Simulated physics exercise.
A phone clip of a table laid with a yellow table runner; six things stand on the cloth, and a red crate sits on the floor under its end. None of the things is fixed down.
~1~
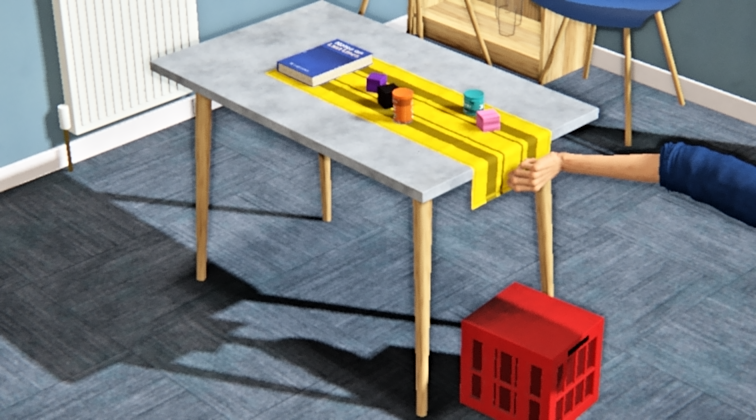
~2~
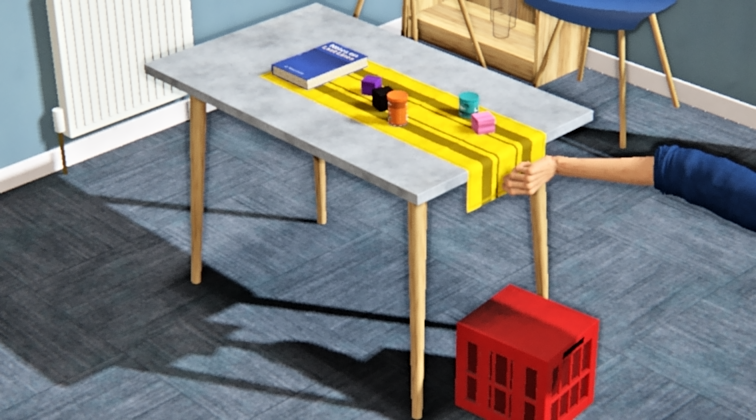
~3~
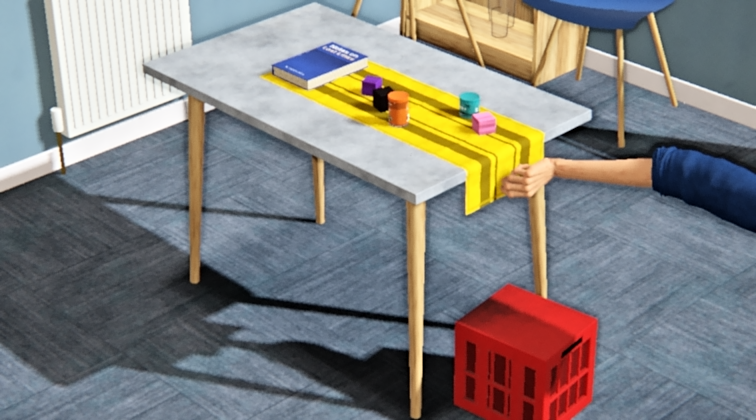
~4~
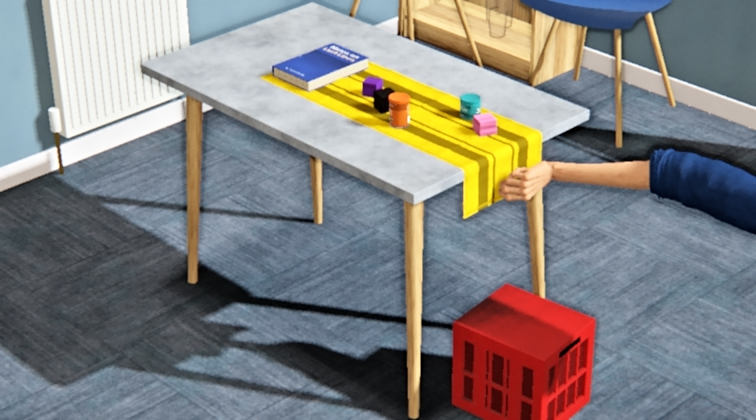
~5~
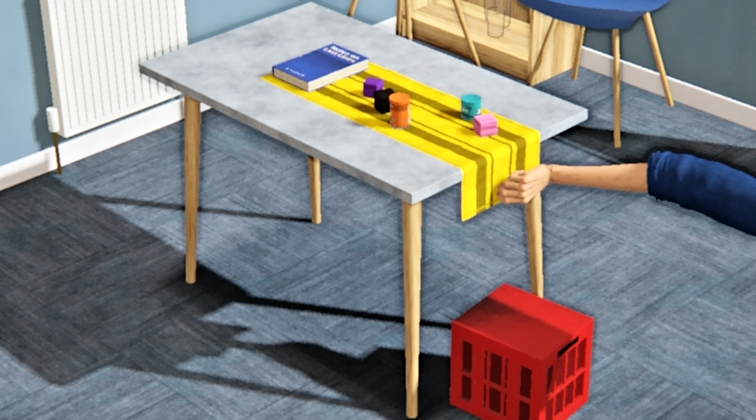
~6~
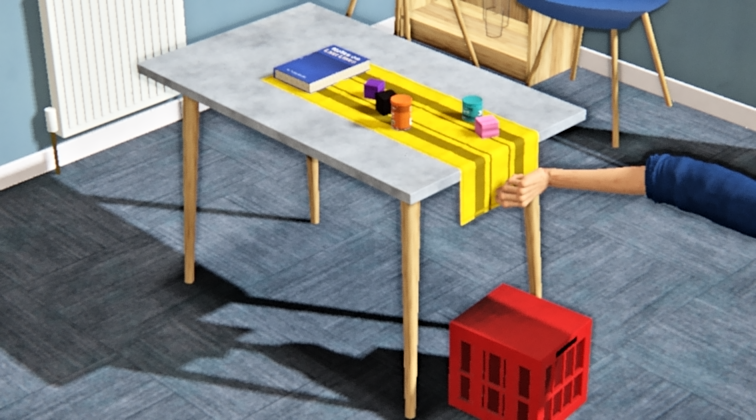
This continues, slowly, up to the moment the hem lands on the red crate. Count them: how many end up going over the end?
Three objects go.
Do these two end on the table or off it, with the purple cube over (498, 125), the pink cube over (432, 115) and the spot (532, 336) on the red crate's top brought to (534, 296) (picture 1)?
The purple cube? Lost. The pink cube? Safe.
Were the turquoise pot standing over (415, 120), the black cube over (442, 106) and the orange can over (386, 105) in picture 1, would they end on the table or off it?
The turquoise pot? It tips off. The black cube tips off, and the orange can stays where it is.
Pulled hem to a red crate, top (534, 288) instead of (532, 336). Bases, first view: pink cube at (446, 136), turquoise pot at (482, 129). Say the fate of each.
The pink cube is lost; the turquoise pot is lost.
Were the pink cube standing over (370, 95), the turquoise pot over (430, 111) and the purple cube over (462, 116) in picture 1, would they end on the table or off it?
The pink cube is still on top, the turquoise pot is off the top, the purple cube is off the top.
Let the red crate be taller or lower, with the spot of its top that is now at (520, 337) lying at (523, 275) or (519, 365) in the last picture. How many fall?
Over the edge: 1, then 4.
Soon after, hem near (499, 271); pink cube and turquoise pot gone.
After that, hem on the crate; pink cube, turquoise pot and orange can gone.
In the end, hem on the crate; pink cube, turquoise pot and orange can gone. It carries off three.
